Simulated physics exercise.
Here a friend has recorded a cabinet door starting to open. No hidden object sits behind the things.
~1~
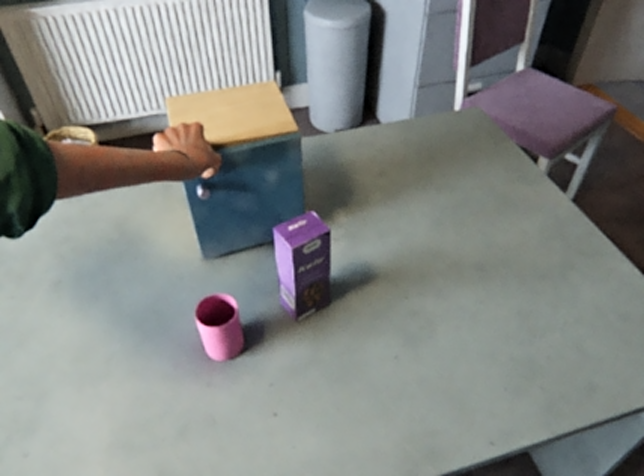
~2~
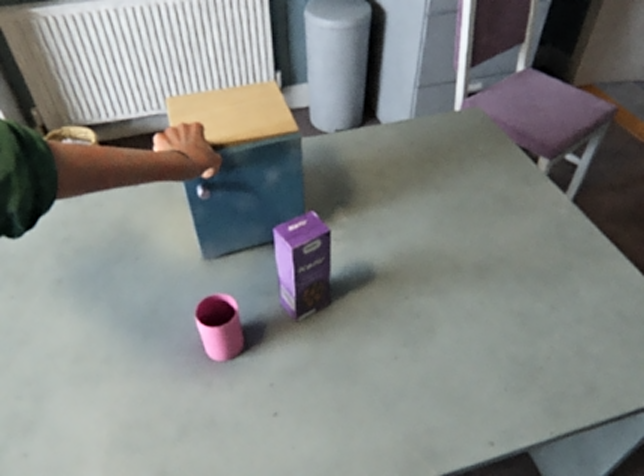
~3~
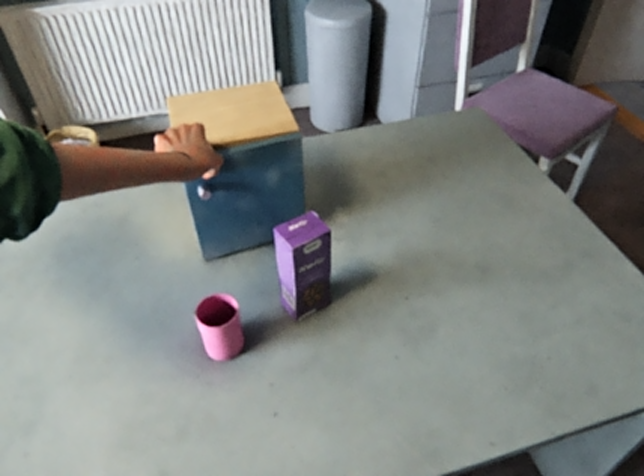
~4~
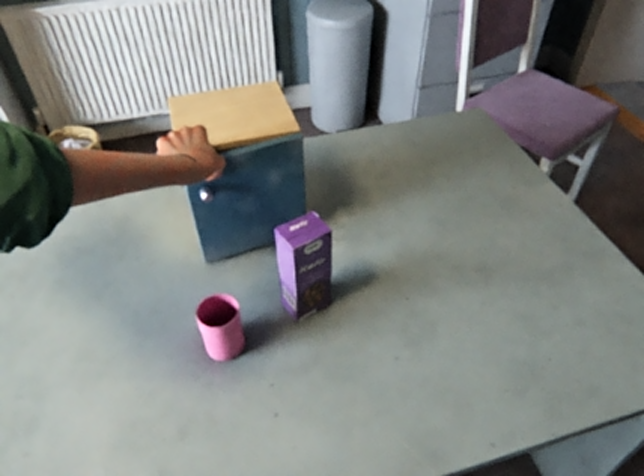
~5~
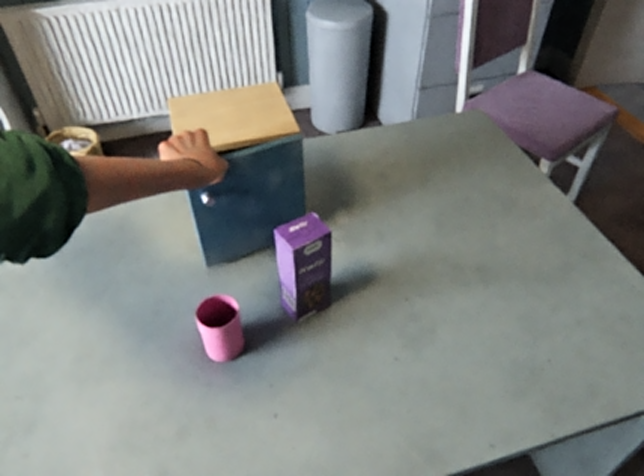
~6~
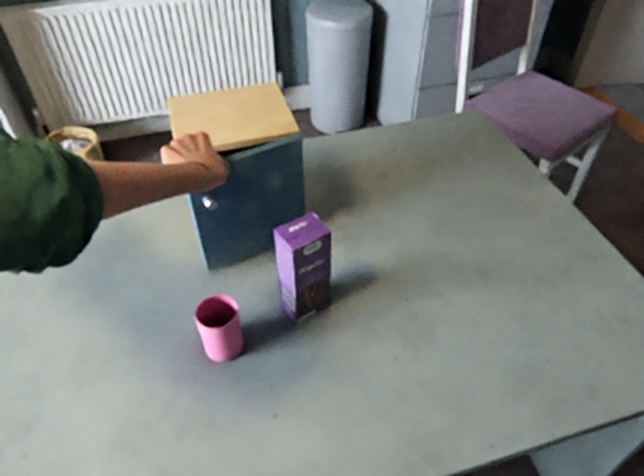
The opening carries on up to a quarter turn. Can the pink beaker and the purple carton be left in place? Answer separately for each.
As it turns out, the pink beaker can stay put, the purple carton gets shoved if left.
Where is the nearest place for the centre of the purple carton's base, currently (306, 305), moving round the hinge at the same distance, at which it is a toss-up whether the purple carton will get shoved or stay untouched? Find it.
(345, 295).
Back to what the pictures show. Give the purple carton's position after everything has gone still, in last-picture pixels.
(360, 271).
Then, 1.80 s later than the last frame, door 65° open; pink beaker at rest near (221, 329); purple carton shifted a little near (316, 272).
Then, 2.24 s later than the last frame, door 78° open; pink beaker at rest near (221, 329); purple carton shifted about its own width near (340, 274).
Then, 2.48 s later than the last frame, door 85° open; pink beaker at rest near (221, 329); purple carton shifted about its own width near (353, 272).
When it is over, the pink beaker stays untouched, near (221, 329); the purple carton gets shoved, near (360, 271).
